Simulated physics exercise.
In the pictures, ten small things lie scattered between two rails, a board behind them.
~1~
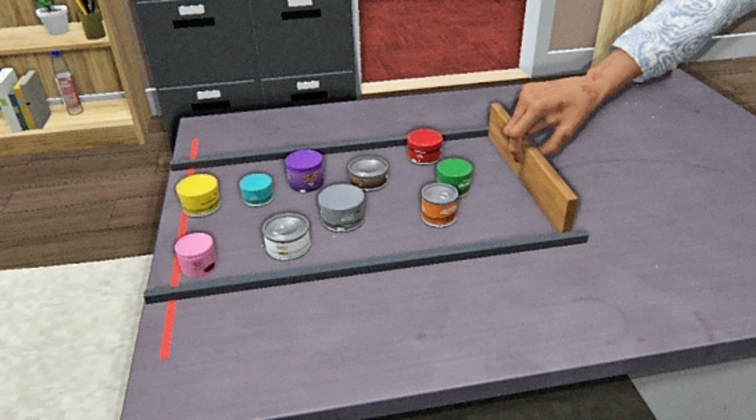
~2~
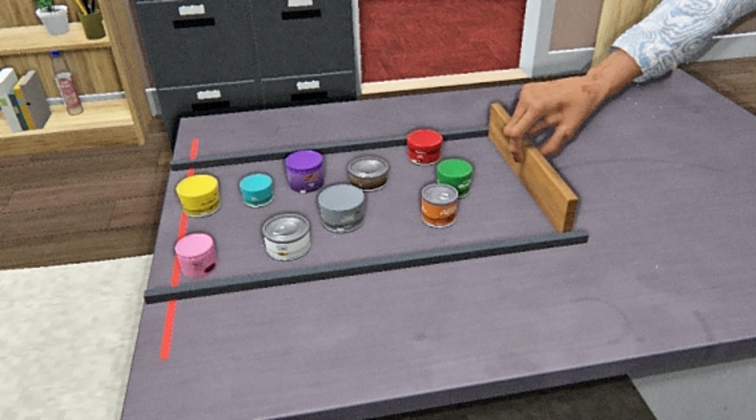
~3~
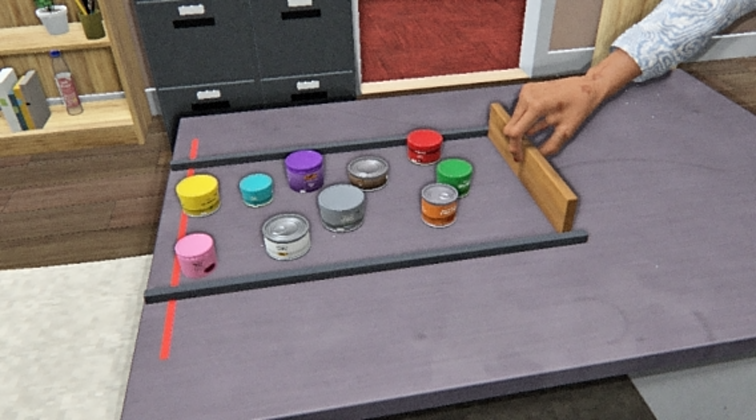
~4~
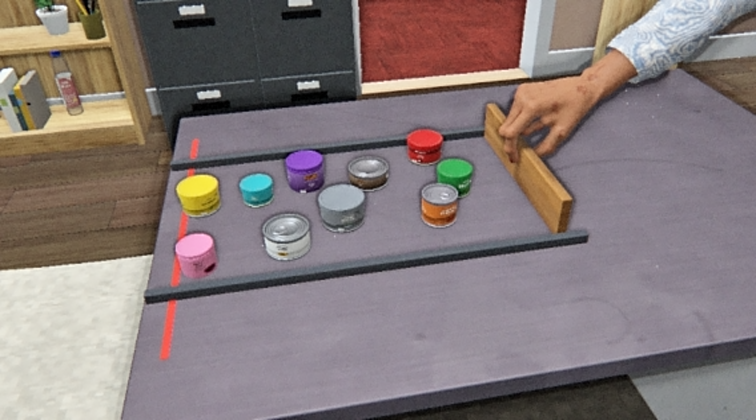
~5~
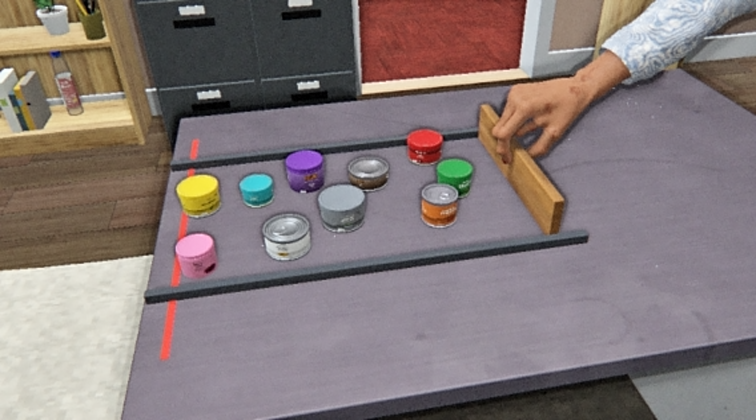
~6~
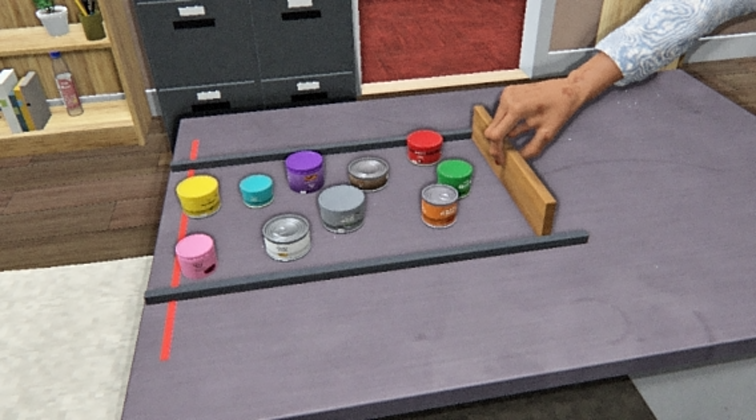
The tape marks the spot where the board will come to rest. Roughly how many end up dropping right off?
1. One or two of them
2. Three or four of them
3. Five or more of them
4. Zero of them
(3) Five or more of them.
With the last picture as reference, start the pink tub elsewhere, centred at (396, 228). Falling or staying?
From that start, the object then is safe.
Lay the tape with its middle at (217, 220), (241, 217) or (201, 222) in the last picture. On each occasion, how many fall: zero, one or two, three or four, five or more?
Place by place, the answers come out as 1 or 2; 1 or 2; more than four.
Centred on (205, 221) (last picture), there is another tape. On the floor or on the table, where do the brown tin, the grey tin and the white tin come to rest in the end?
In order, the brown tin keeps its spot, then the grey tin goes off the edge, then the white tin keeps its spot.
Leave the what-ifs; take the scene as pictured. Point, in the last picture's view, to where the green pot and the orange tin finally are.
The green pot comes to rest at (163, 215), and the orange tin comes to rest at (158, 243).
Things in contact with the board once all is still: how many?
5 in contact.
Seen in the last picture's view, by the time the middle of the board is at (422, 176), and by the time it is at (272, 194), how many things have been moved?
Note: First position 3; second position 9.
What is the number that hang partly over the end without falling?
The total comes out at 5.
Soon after, none off yet; yellow tin at rest near (200, 197); pink tub at rest near (197, 257); turquoise tin at rest near (257, 192).
After that, none off yet; yellow tin at rest near (197, 198); pink tub at rest near (197, 257); turquoise tin displaced about its own width near (233, 197).
In the end, the number that fall off is five or more; gone, grey tin, purple tub, turquoise tin, pink tub and yellow tin.
